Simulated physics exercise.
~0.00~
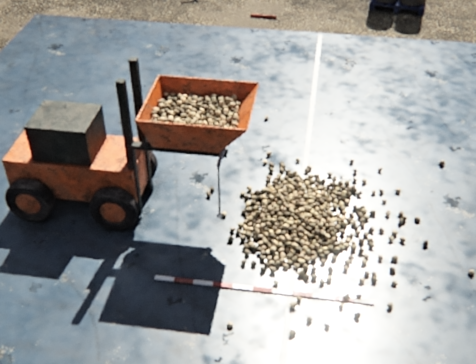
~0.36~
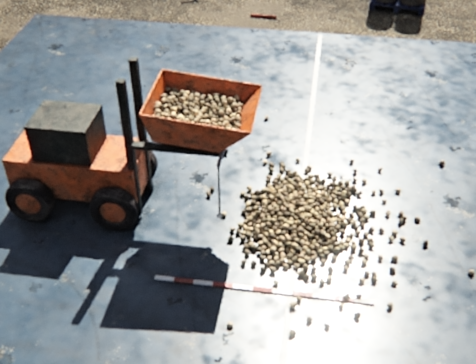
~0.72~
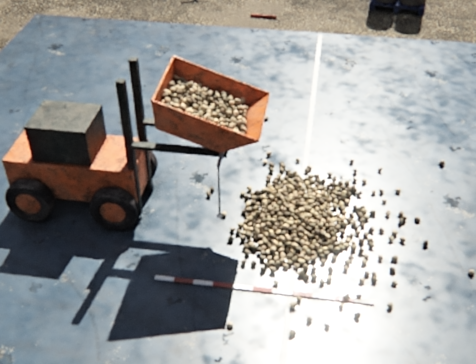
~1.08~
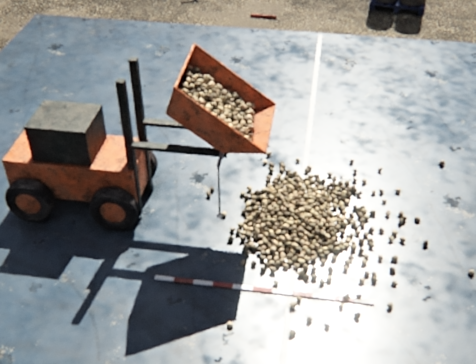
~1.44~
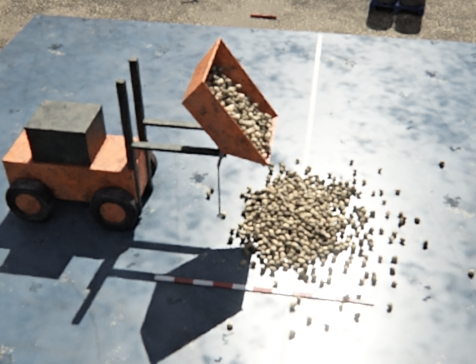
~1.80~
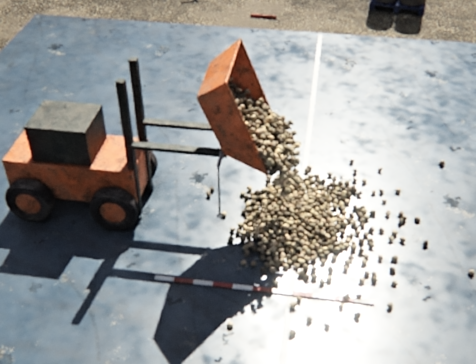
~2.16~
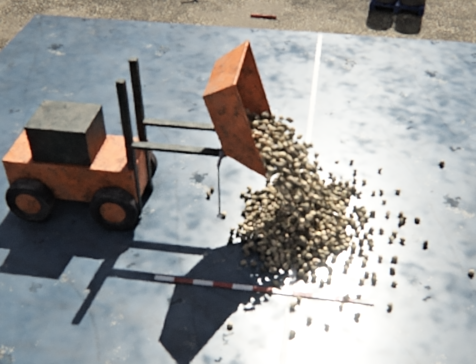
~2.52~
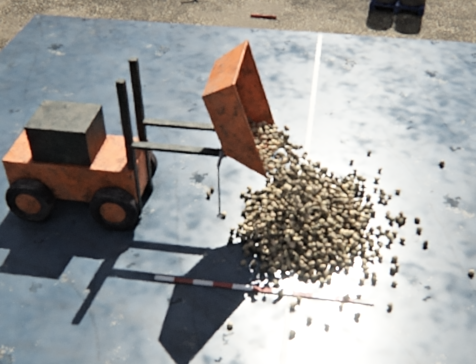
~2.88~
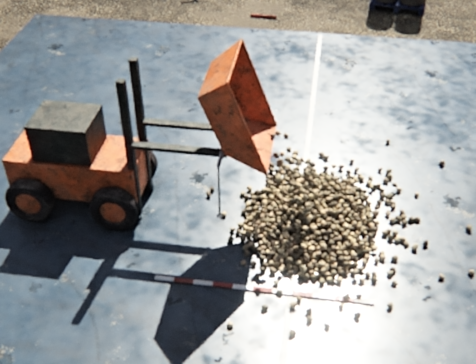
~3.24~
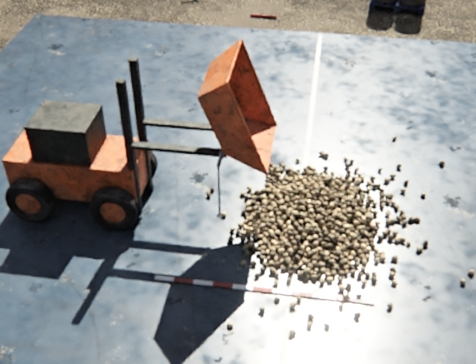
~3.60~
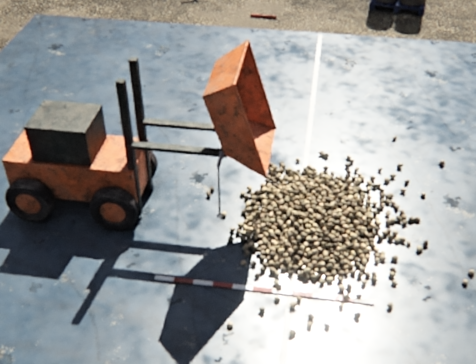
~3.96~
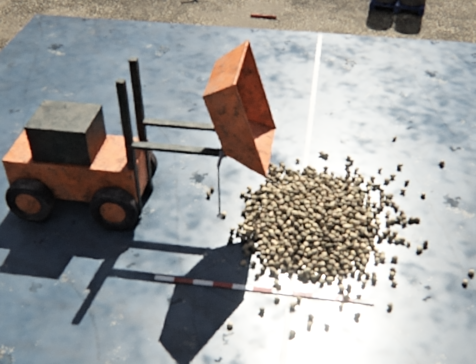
On level ground, a fork truck tips its orange skip, emptying stones onto a loose pile.
